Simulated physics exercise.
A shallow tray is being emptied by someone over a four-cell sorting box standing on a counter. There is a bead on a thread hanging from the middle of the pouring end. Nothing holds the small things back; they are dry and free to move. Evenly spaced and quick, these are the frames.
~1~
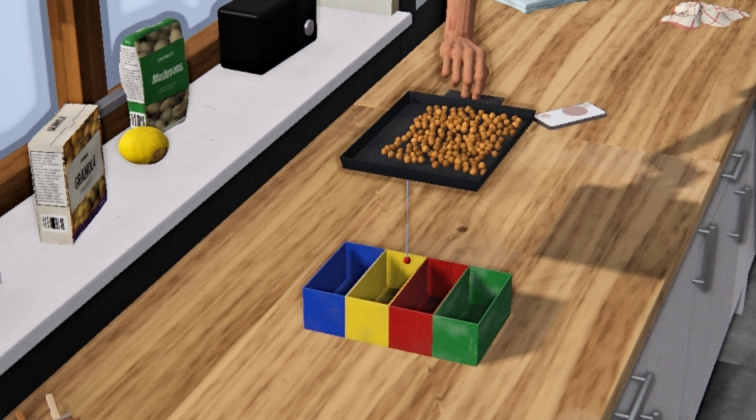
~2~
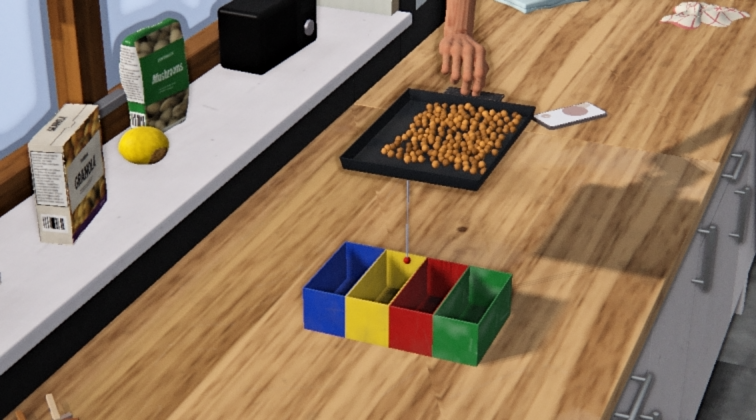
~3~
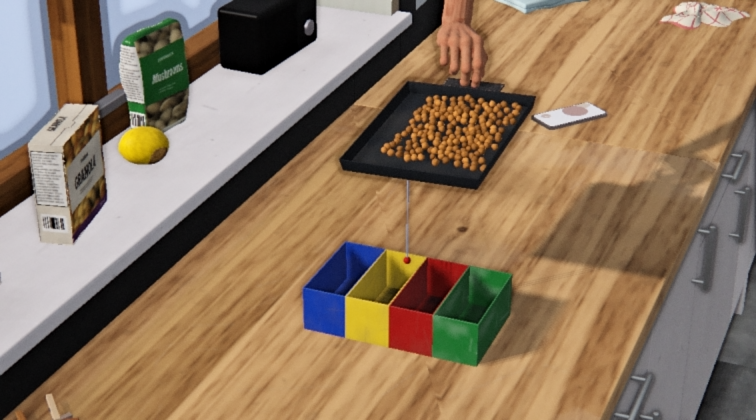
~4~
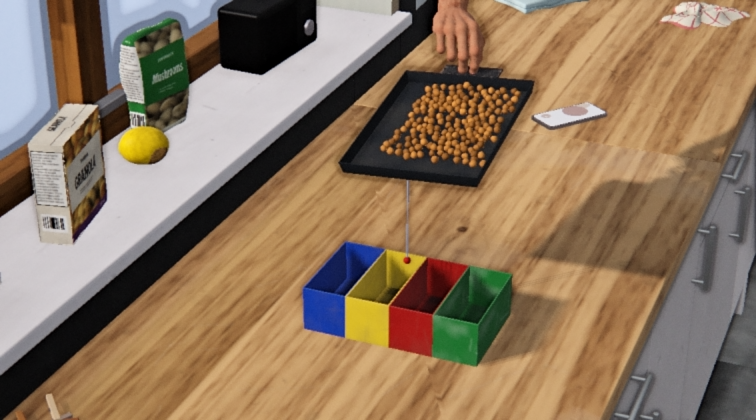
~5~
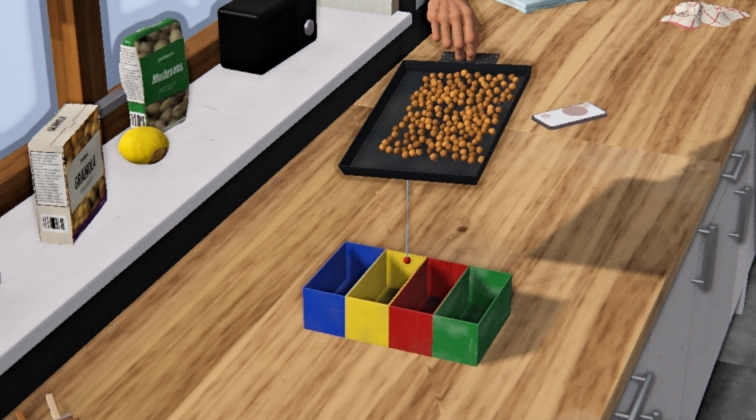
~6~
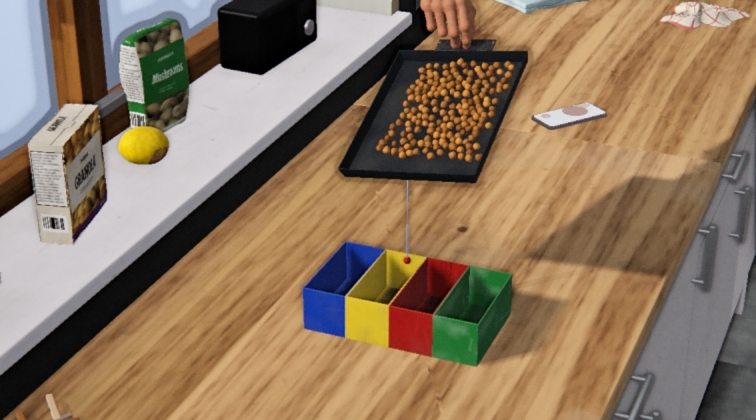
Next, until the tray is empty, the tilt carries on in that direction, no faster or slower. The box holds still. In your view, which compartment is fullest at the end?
Fullest: The blue compartment.
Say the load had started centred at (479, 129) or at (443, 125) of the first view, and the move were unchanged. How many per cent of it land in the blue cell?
First case around 60 %, second case around 70 %.
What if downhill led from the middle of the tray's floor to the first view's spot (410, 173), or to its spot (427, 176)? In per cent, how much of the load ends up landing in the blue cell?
About 20 %, then 0 %.
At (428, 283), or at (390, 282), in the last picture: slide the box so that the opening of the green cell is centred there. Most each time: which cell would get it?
Try 1 - the cell in yellow. Try 2 - the cell in red.
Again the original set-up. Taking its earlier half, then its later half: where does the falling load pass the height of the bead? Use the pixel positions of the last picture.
I'd place the first part at (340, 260) and the rest at (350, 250).
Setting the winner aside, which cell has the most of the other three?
After the leader, it is yellow.
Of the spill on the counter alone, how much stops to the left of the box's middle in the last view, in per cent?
Near 100 per cent.
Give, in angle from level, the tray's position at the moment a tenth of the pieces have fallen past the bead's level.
At roughly 75°.
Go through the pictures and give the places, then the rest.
In the first frame, corners of the pouring end at (343, 156) and (477, 179), level; middle of the load at (459, 137), roasted chickpeas; bead on its thread at (407, 260); blue cell at (325, 309); yellow cell at (367, 318); red cell at (411, 327); green cell at (455, 337).
In the second frame, corners of the pouring end at (343, 157) and (477, 179), level; middle of the load at (459, 135).
In the third frame, corners of the pouring end at (343, 159) and (476, 178), tipped barely, lowest at the left corner; middle of the load at (459, 129).
In the fourth frame, corners of the pouring end at (342, 161) and (475, 176), tipped a little, lowest at the left corner; middle of the load at (458, 121).
In the fifth frame, corners of the pouring end at (342, 164) and (474, 174), tipped clearly, lowest at the left corner; middle of the load at (456, 113).
In the sixth frame, corners of the pouring end at (341, 167) and (473, 173), tipped clearly, lowest at the left corner; middle of the load at (452, 107), a small part on the move; blue cell at (325, 309); yellow cell at (367, 318); red cell at (411, 327); green cell at (455, 337).
Soon, tray tipped steeply; most on the tray; a small part falling or outside the box.
A while on, tray tipped past a quarter turn; about half on the tray; about a quarter in the blue cell; a small part in the yellow cell; about a quarter falling or outside the box.
Towards the end, tray tipped past a quarter turn; about two thirds in the blue cell; about a quarter in the yellow cell; a stray few in the red cell; a small part falling or outside the box.
Finally, tray tipped past a quarter turn; about two thirds in the blue cell; about a quarter in the yellow cell; a stray few in the red cell; none in the green cell; a small part outside the box.
